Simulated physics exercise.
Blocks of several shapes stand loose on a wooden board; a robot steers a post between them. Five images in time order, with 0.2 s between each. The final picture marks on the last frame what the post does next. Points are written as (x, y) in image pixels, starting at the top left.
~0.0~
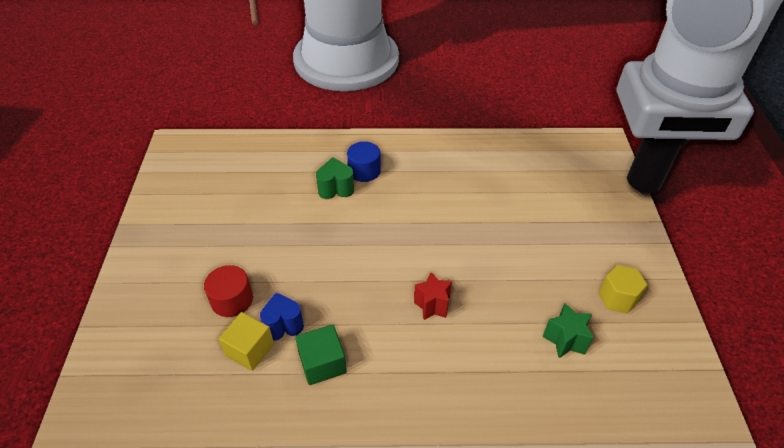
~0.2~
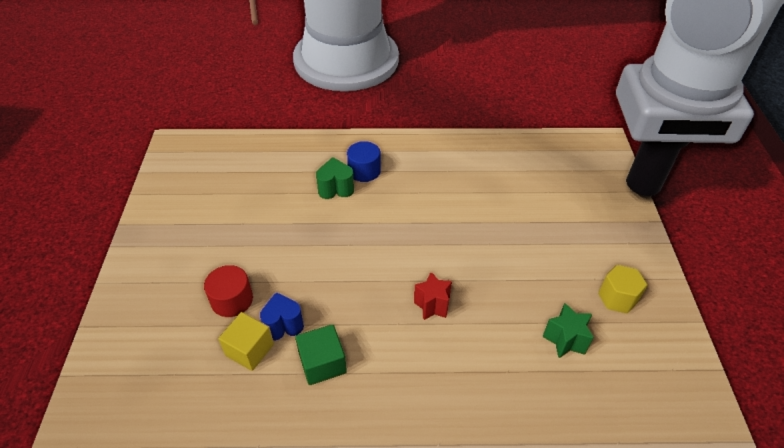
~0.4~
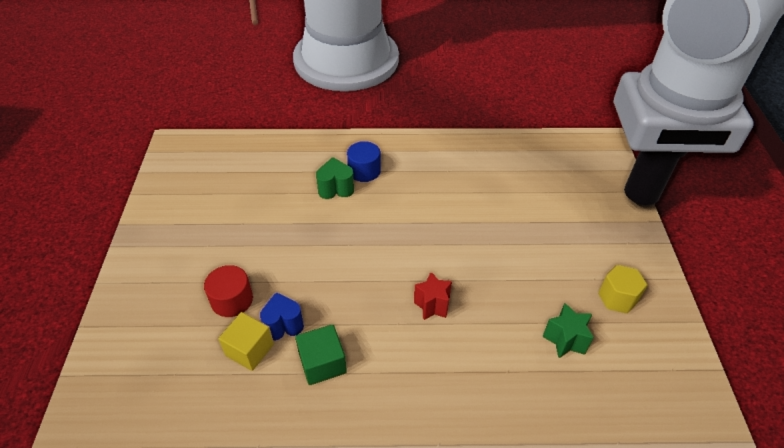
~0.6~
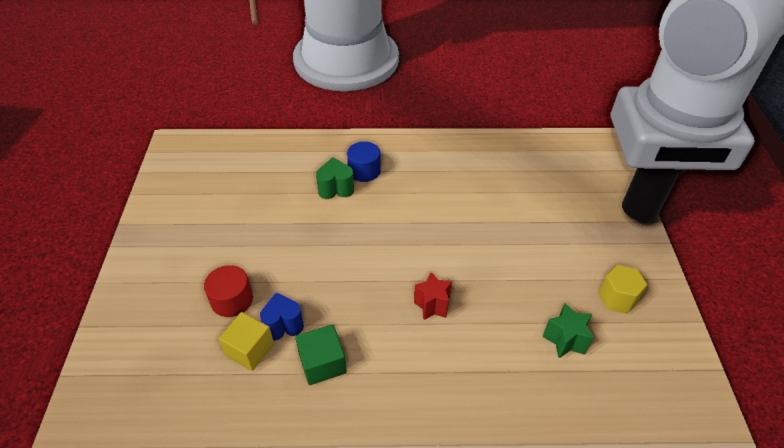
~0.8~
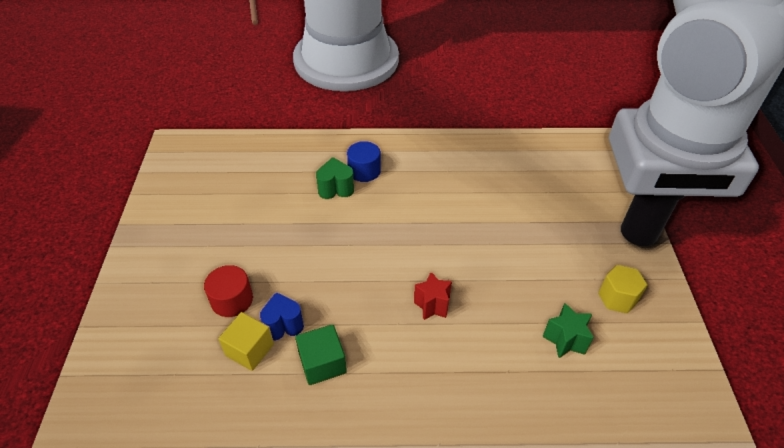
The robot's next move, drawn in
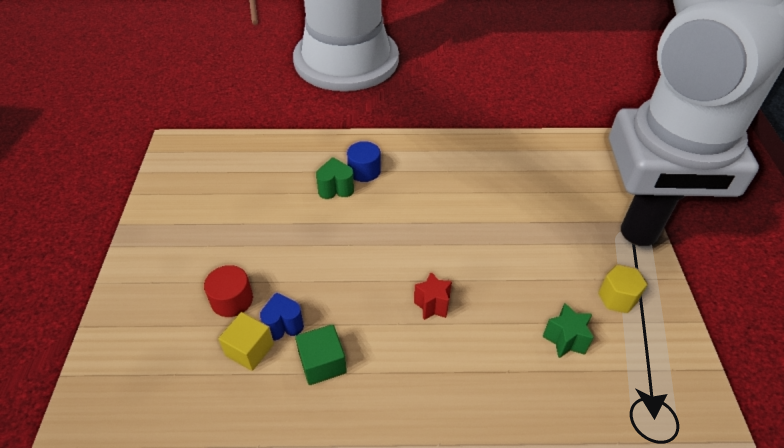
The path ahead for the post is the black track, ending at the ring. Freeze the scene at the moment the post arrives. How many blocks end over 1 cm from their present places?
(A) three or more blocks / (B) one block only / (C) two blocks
Option B.
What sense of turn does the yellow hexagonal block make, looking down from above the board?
Viewed from overhead, the yellow hexagonal block winds up turned clockwise.
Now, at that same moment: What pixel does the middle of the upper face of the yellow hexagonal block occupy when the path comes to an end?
The middle of the upper face of the yellow hexagonal block will lie at about (614, 303) in the picture.
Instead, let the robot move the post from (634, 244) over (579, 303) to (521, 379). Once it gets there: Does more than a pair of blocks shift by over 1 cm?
I believe not.
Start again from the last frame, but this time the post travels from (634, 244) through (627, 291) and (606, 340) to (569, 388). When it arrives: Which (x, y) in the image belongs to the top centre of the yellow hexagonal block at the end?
When the path ends, it will be at (554, 401).
Drawn move, from (634, 244) to (654, 420).
What follows on the original path. One third of the way, post (646, 284); yellow hexagonal block (621, 292), turned 30° clockwise.
Two thirds of the way, post (653, 342); yellow hexagonal block (614, 303), turned 85° clockwise.
At the end, post (662, 411); green star block still; yellow hexagonal block (614, 303), turned 85° clockwise.
